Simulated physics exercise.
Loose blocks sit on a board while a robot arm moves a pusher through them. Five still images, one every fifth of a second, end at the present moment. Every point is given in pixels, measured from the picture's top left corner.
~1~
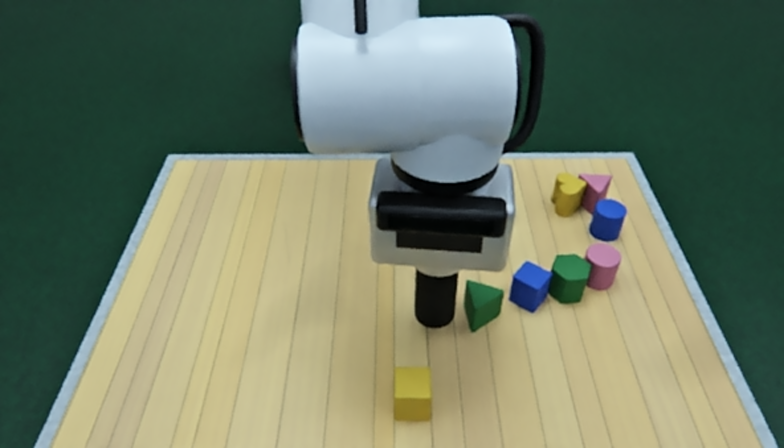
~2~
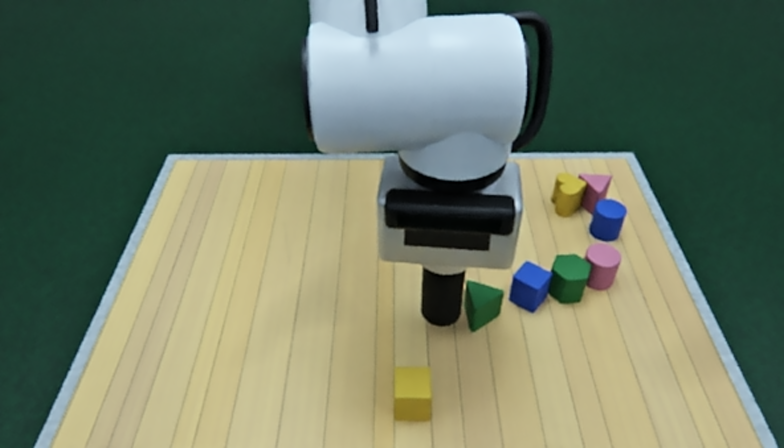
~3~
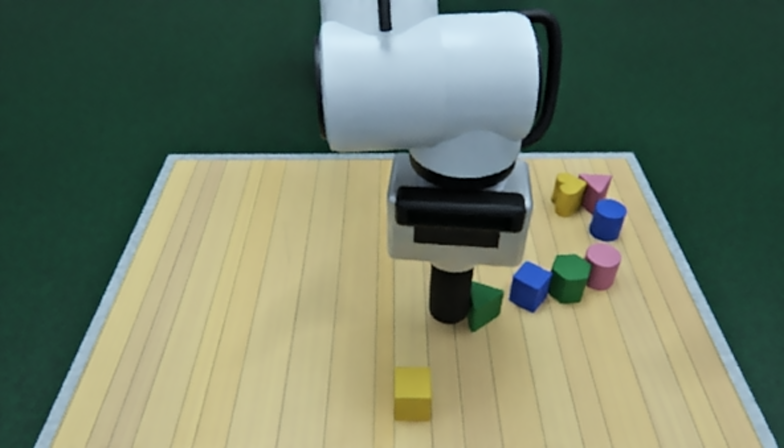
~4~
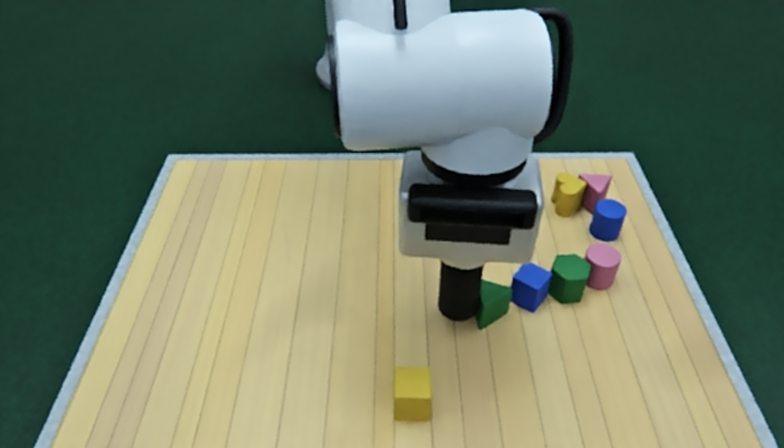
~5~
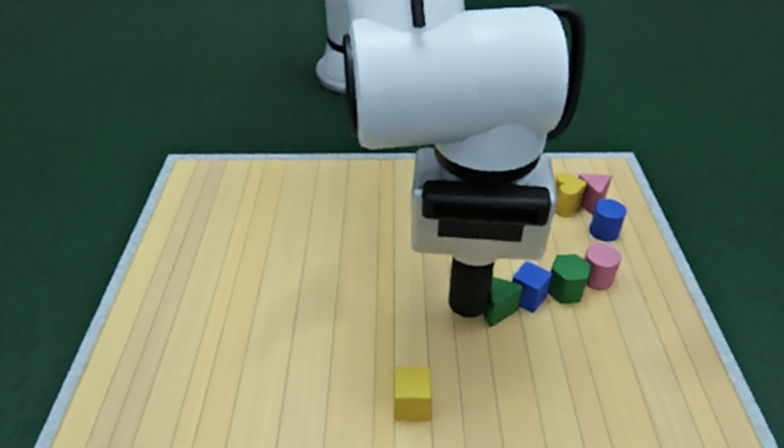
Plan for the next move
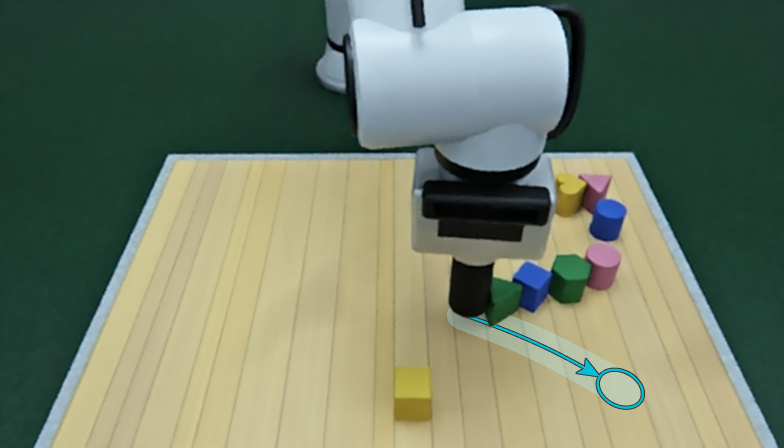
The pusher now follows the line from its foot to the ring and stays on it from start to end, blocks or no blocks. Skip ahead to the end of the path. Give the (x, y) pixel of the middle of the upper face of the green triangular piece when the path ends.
I predict (561, 300).
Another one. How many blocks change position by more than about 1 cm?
Just one will move.
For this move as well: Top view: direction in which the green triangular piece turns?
If we look at it from overhead, the green triangular piece pivots counter-clockwise.
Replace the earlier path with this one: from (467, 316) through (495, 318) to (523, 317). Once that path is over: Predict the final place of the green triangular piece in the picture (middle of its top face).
I'd place it at (558, 285), taking the centre of its top.
The line goes from (467, 316) by way of (516, 335) and (567, 358) to (620, 388).
The first path, step by step. One third of the way, pusher at (520, 322); green triangular piece at (551, 299), turned 40° anticlockwise; blue four-sided block at (536, 273), turned 15° anticlockwise.
Two thirds of the way, pusher at (572, 346); green triangular piece at (561, 300), turned 50° anticlockwise; blue four-sided block at (536, 273), turned 15° anticlockwise.
At the end, pusher at (626, 376); green triangular piece at (561, 300), turned 50° anticlockwise; blue four-sided block at (536, 273), turned 15° anticlockwise; green hexagon unmoved.
